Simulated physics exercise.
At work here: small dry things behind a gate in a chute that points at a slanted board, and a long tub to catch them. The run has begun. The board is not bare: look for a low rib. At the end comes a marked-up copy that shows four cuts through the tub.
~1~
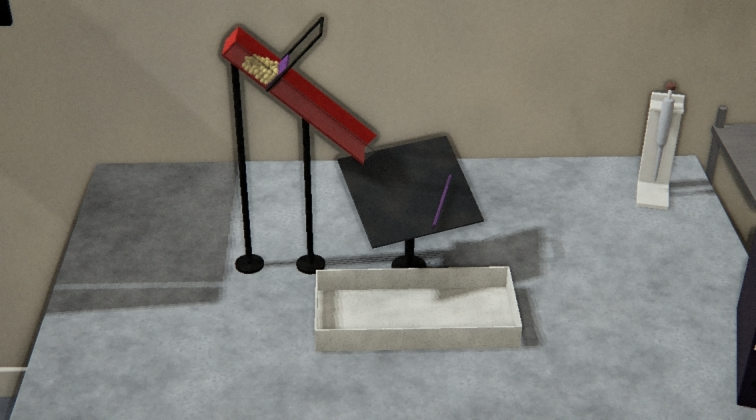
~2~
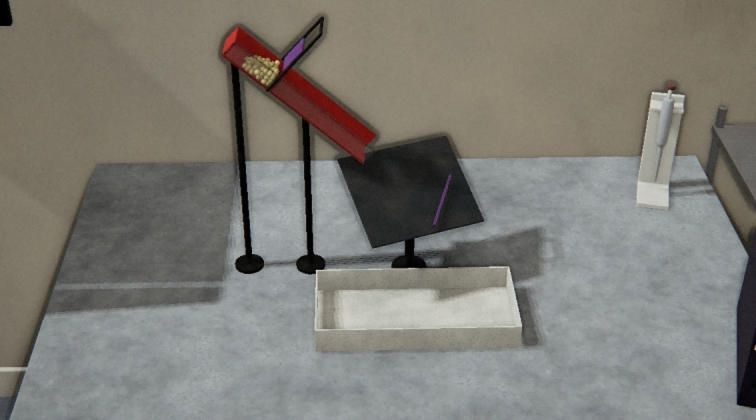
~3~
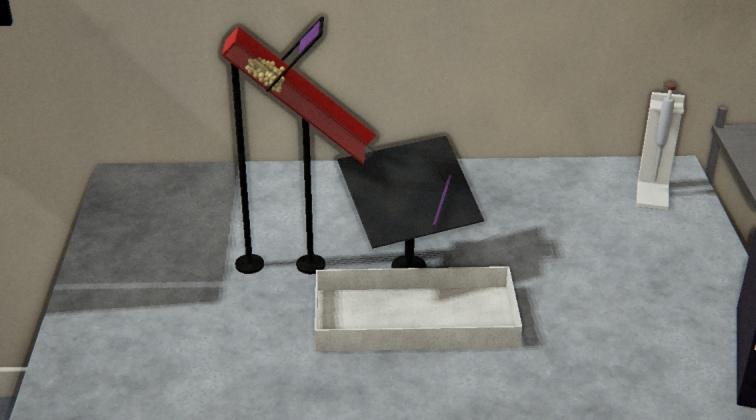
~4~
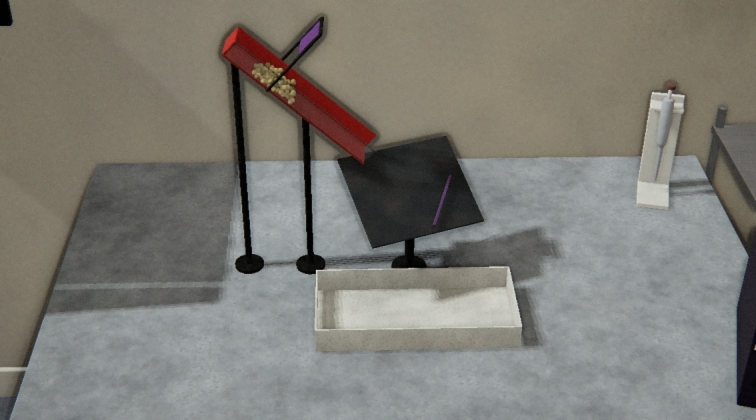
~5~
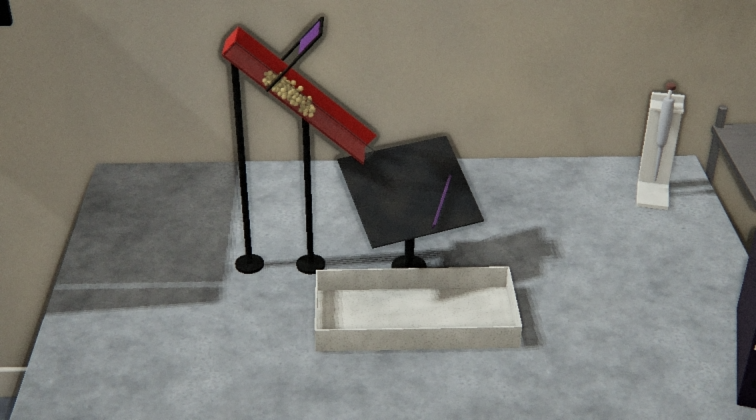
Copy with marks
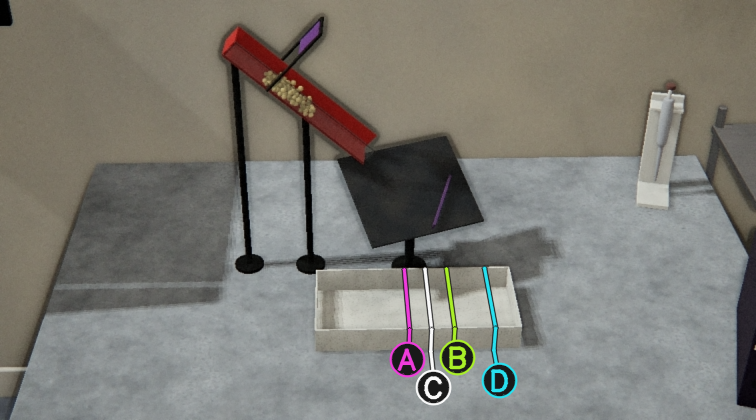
On a mottled grey tabletop against a beige wall, seen from slightly above by a still camera, a red chute on two black stands slopes down to the right. Pale tan beans sit behind a purple gate near its top, with a tilted black board bearing a thin purple rib beyond and an empty off-white tub in front. The gate slides upward, and the beans slide down the chute, spreading out.
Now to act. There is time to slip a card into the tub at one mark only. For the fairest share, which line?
Use line C.
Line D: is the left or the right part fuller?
The left side.
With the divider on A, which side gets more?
The right side.
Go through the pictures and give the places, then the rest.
Load behind the gate near (262, 69), soya beans; lip of the chute near (364, 156), sloping fairly steeply, in the first frame.
Middle of the board near (411, 189), tilted fairly steeply; middle of its low edge near (430, 234); of its high edge near (393, 147), in the second frame.
Front corners of the tub near (316, 330) and (521, 326), empty; front of the load near (279, 86), in the third frame.
Middle of the load near (275, 79); its front near (292, 100), close to a quarter of the way to the lip; rib from (451, 175) to (435, 225), in the fourth frame.
Middle of the load near (288, 90); its front near (313, 111), close to half of the way to the lip, in the fifth frame.
On the marked copy, line A crosses the front rim at (409, 328); line B crosses the front rim at (454, 328); line C crosses the front rim at (431, 328); line D crosses the front rim at (495, 327).
For line A, of what is caught, only a few on the left of the divider, all but a few on the right.
For line B, of what is caught, all but a few on the left of the divider, only a few on the right.
For line C, of what is caught, close to two thirds on the left of the divider, close to a third on the right.
For line D, of what is caught, the whole lot on the left of the divider, none at all on the right.
